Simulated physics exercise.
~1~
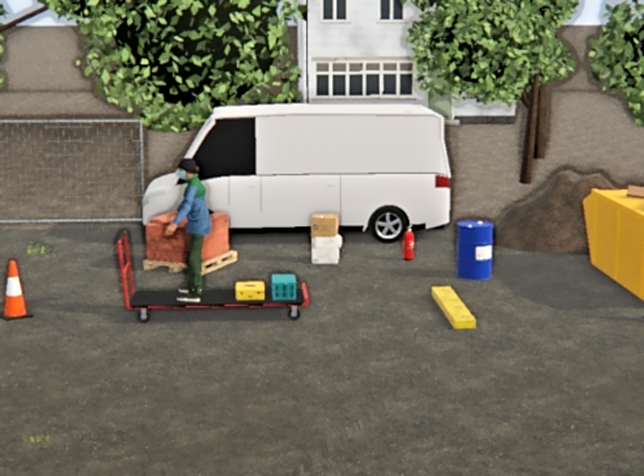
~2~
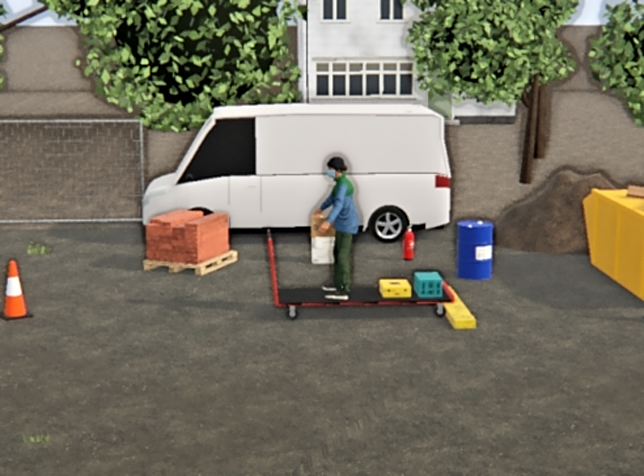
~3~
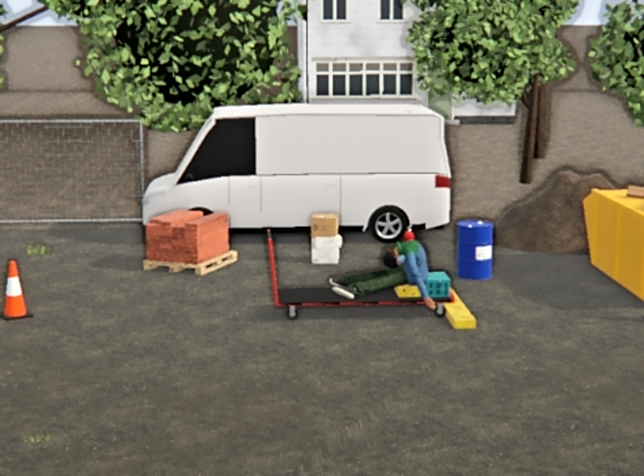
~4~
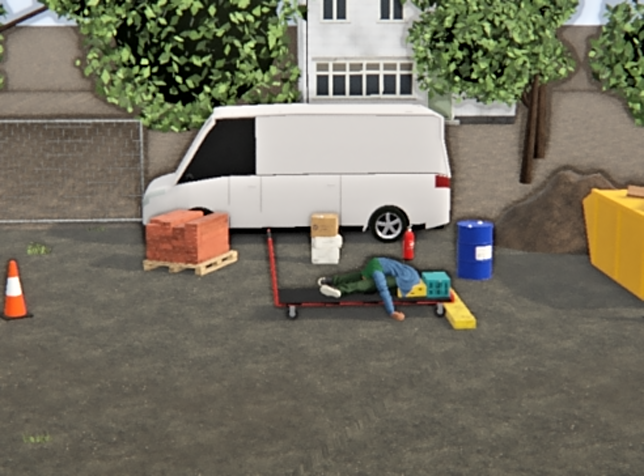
A flat cart with a red handle rolls to the right across a paved yard, carrying a standing person in a blue top and green trousers, a yellow toolbox and a teal crate. It passes a stack of bricks and a parked white van, then stops against a yellow beam on the ground. The person pitches forward to the right, coming down over the toolbox and crate near the front edge. They settle lying along the deck, one arm hanging over its side, with hips, toolbox and crate all still on the cart.
